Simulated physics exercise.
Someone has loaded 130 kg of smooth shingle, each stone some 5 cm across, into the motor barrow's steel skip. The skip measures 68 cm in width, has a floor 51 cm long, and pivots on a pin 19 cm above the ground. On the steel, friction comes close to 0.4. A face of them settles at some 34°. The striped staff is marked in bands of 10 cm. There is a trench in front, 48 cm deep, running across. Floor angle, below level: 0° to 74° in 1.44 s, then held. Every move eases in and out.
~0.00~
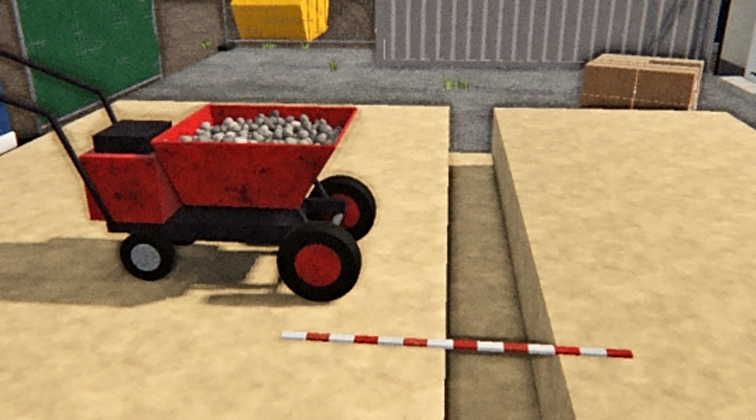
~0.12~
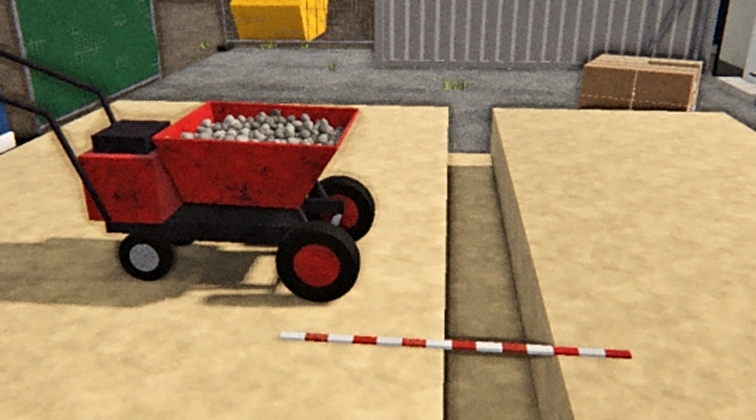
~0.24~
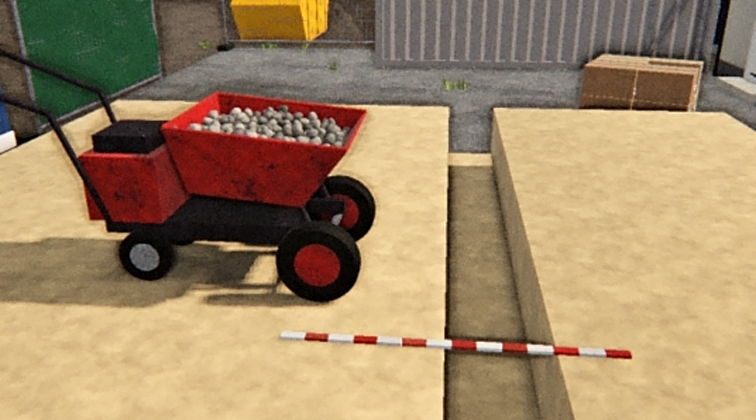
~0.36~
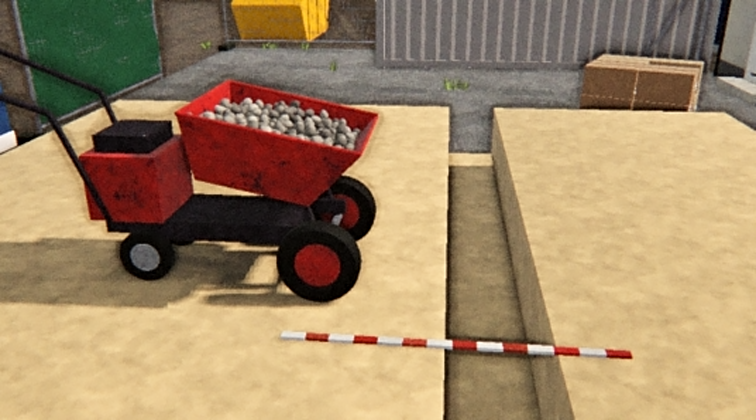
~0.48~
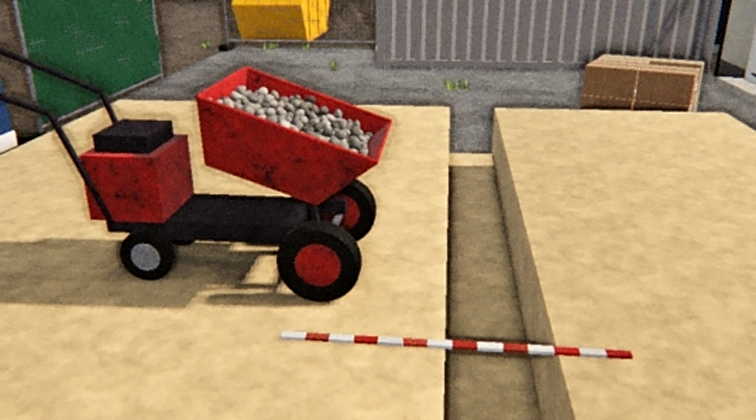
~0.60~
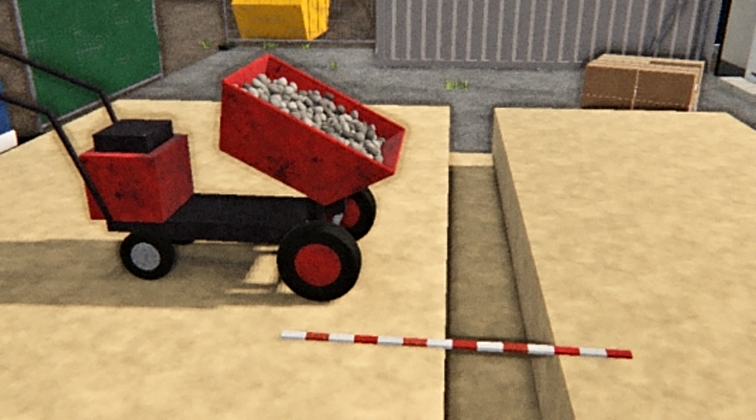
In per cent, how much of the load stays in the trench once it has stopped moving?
I would say about 99 per cent.
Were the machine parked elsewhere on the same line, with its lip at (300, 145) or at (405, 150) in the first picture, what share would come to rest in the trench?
I'd expect close to 95 per cent at the first and 50 per cent at the second.
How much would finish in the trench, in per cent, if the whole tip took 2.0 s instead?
About 100 percent, I'd say.
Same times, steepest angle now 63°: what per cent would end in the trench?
Close to 80 per cent then.
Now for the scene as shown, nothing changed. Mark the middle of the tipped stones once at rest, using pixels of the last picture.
I'd point to around (493, 348).
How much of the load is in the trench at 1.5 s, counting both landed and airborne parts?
About 50 per cent by then.
After 1.1 s the floor is at 62°; 99 % in the skip, 1 % in the trench; the foremost stones are at (453, 214).
After 1.5 s the floor is at 74°; 48 % in the skip, 51 % in the trench; the foremost stones are at (535, 324).
After 1.9 s the floor is at 74°; 20 % in the skip, 79 % in the trench, 1 % past the trench; the foremost stones are at (579, 290).
After 3.8 s the floor is at 74°; 0 % in the skip, 99 % in the trench, 1 % past the trench; the foremost stones are at (601, 291).
